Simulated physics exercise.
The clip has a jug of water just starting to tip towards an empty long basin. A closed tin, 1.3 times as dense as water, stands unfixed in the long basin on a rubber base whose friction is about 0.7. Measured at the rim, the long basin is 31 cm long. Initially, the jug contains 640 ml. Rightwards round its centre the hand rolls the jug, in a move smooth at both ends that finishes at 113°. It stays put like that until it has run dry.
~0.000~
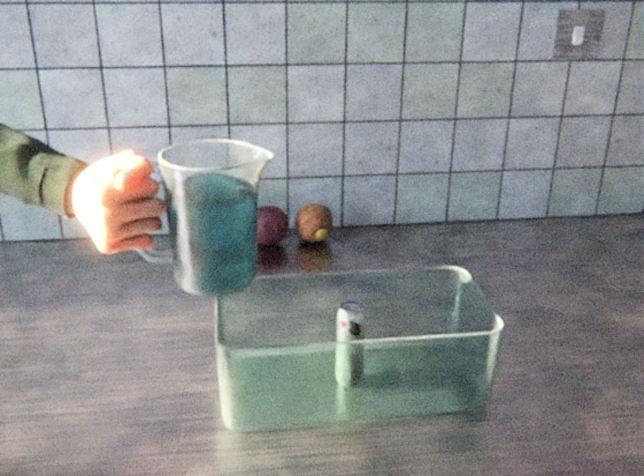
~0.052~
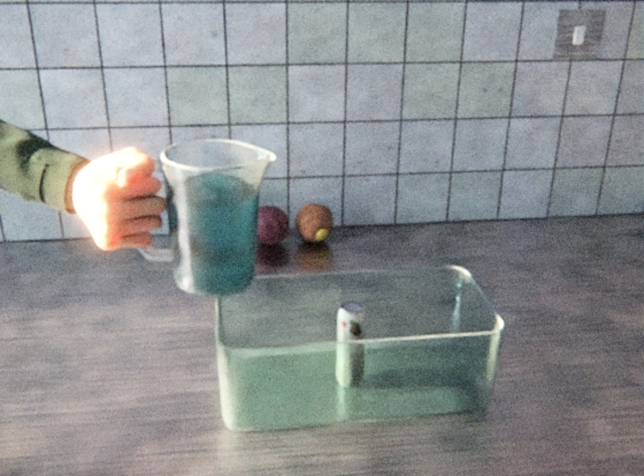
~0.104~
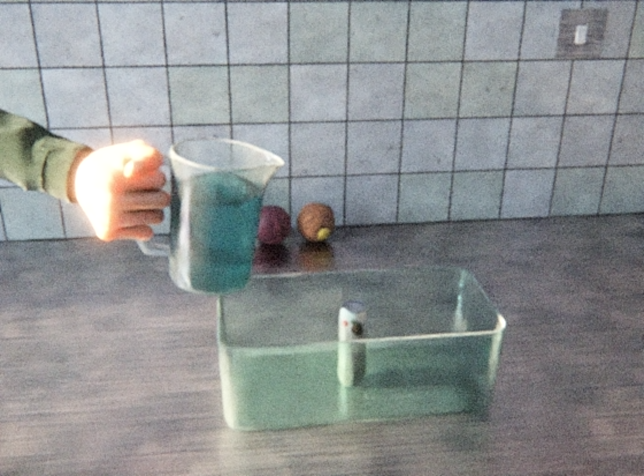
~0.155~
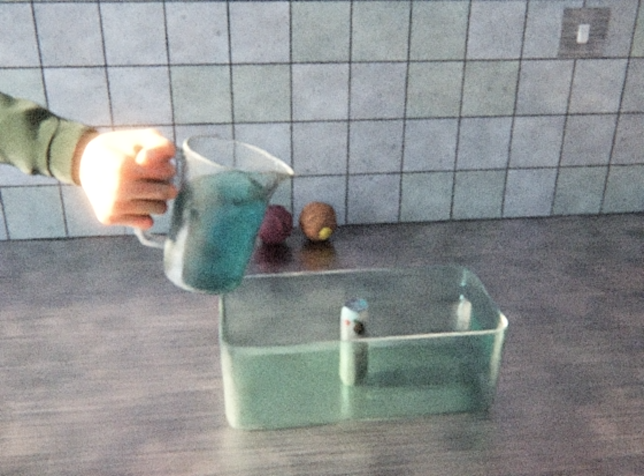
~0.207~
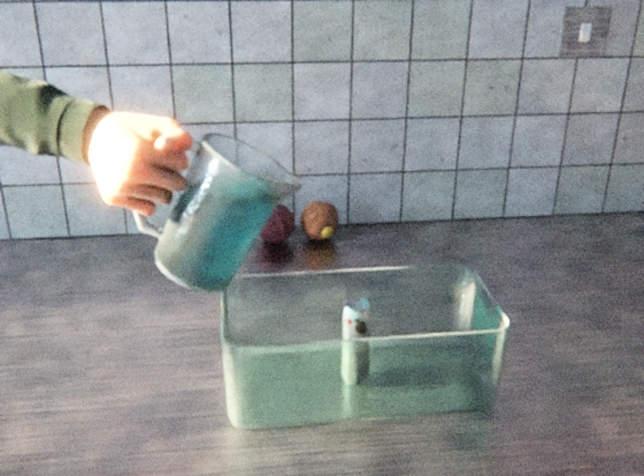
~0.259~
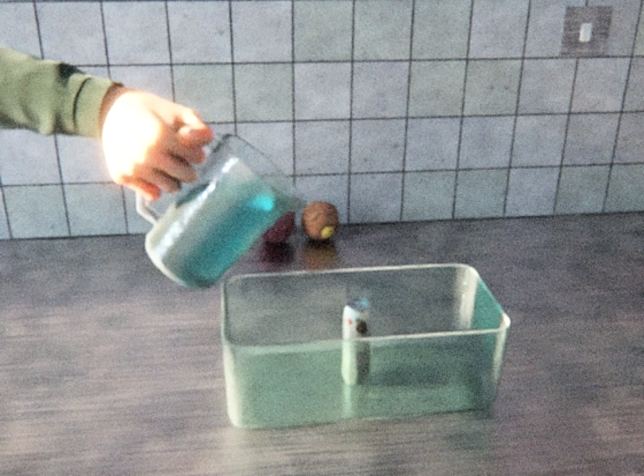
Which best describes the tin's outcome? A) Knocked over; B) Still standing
Answer: B.
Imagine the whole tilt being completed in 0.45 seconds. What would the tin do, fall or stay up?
In that case the tin overturns.
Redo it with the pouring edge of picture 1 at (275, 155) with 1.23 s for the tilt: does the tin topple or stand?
After that, the tin overturns.
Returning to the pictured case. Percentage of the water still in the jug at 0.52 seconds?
Roughly 62 %.
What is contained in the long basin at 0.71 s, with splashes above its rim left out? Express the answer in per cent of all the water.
76 per cent or thereabouts.
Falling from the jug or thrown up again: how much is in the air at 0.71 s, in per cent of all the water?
Roughly 10 %.
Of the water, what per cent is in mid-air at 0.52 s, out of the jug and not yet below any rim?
Around 18 percent.
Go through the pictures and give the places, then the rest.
In the first picture, it leans 0°; its right rim is at (273, 154); the water meets the walls at (167, 187) and (254, 185); the long basin's rim runs from (217, 313) to (483, 298); the tin's top is at (351, 310).
In the second picture, it leans 2°; its right rim is at (276, 156); the water meets the walls at (169, 187) and (256, 185).
In the third picture, it leans 7°; its right rim is at (283, 161); the water meets the walls at (173, 184) and (260, 186).
In the fourth picture, it leans 16°; its right rim is at (293, 171); the water meets the walls at (178, 187) and (267, 187).
In the fifth picture, it leans 28°; its right rim is at (303, 185); the water meets the walls at (175, 204) and (278, 189).
In the sixth picture, it leans 41°; its right rim is at (308, 204); the water meets the walls at (165, 212) and (294, 196).
By 0.52 s the tilt is 105° and 62 per cent is still to pour; the tin stands where it began.
By 0.71 s the tilt is 113° and 14 per cent is still to pour; the tin leans 4°.
By 0.91 s the tilt is 113° and 1 per cent is still to pour; the tin stands 1 cm from where it began.
By 1.13 s the tilt is 113° and 0 per cent is still to pour; the tin stands 1 cm from where it began.
At rest the tin stands 1 cm from where it began.
